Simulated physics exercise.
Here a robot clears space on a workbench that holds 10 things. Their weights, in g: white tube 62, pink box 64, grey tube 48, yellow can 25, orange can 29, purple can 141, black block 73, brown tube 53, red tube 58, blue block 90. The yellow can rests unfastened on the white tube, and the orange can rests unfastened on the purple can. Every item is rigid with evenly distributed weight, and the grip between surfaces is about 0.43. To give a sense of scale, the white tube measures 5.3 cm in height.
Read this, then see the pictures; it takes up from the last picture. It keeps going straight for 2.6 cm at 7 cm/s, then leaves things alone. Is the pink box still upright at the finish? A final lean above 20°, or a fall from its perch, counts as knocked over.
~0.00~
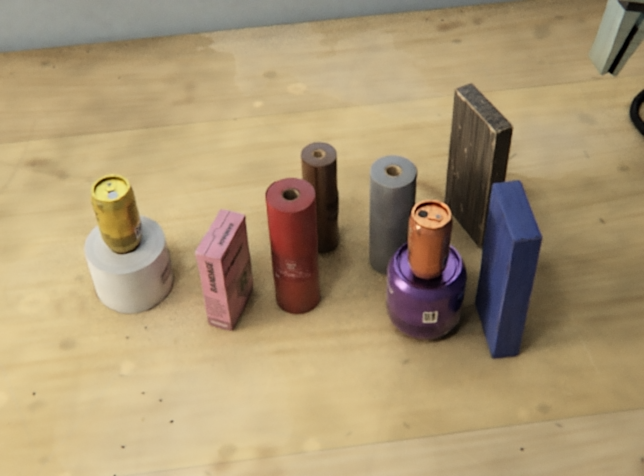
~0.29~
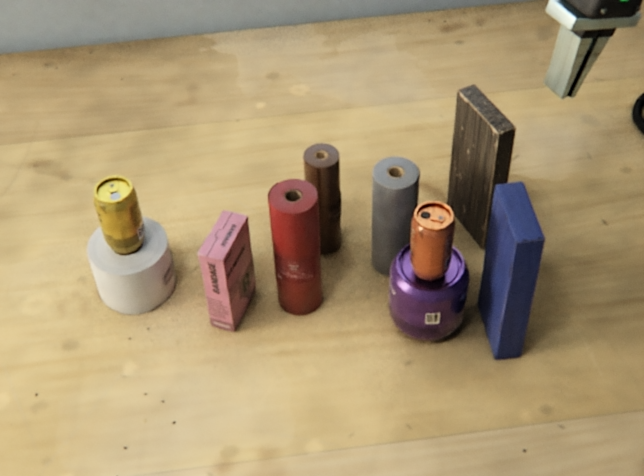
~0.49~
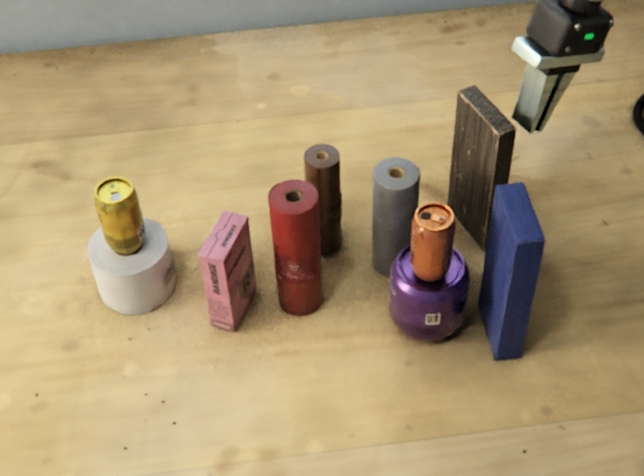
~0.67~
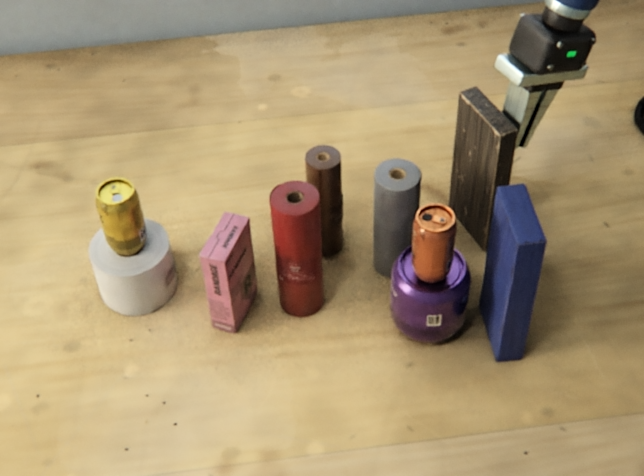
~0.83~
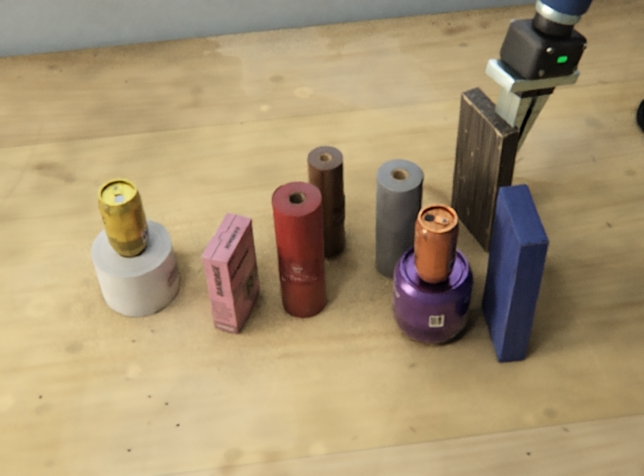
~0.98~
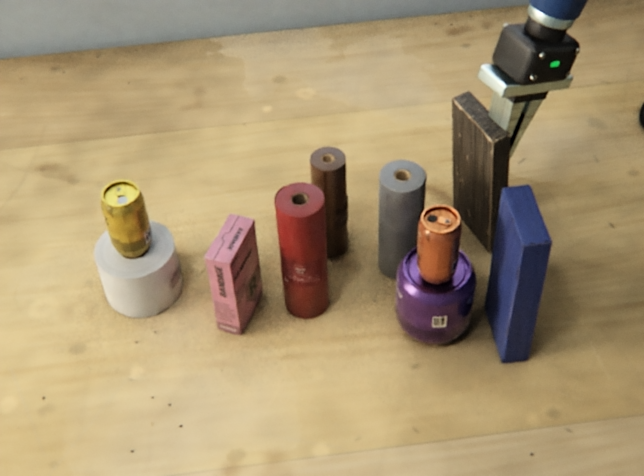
No.
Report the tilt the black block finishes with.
In the end, 70 degrees or so off vertical.
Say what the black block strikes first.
The grey tube.
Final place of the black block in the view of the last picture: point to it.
Near (419, 233).
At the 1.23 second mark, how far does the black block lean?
Roughly 15 degrees.
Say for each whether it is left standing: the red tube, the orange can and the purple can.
Red tube toppled, orange can erect, purple can erect.
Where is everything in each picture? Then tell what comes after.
The first frame shows fingers at (614, 32); black block (476, 168) upright; pink box (226, 271).
The second frame shows fingers at (568, 59); black block (479, 170) upright; white tube (133, 264), grey tube (394, 218).
The third frame shows fingers at (535, 94); black block (479, 170) upright; yellow can (121, 217), orange can (432, 244).
The fourth frame shows fingers at (519, 111); black block (480, 172) upright; purple can (429, 293), brown tube (325, 202).
The fifth frame shows fingers at (510, 116); black block (483, 172) upright; red tube (301, 253), blue block (512, 277).
The sixth frame shows fingers at (503, 121); black block (480, 175) leaning 5°; pink box (236, 276).
After 1.23 s, leaning black block 16°.
After 1.53 s, grey tube and black block touch at 1.32 s; red tube and grey tube touch at 1.52 s; leaning black block 48°, grey tube 30°.
After 1.98 s, brown tube and black block touch at 1.58 s; pink box and red tube touch at 1.63 s; leaning red tube 90°, grey tube 70°, black block 68°.
At rest, past 20° or fallen, black block, grey tube, red tube and pink box. Standing, blue block, brown tube, purple can, white tube, yellow can and orange can.
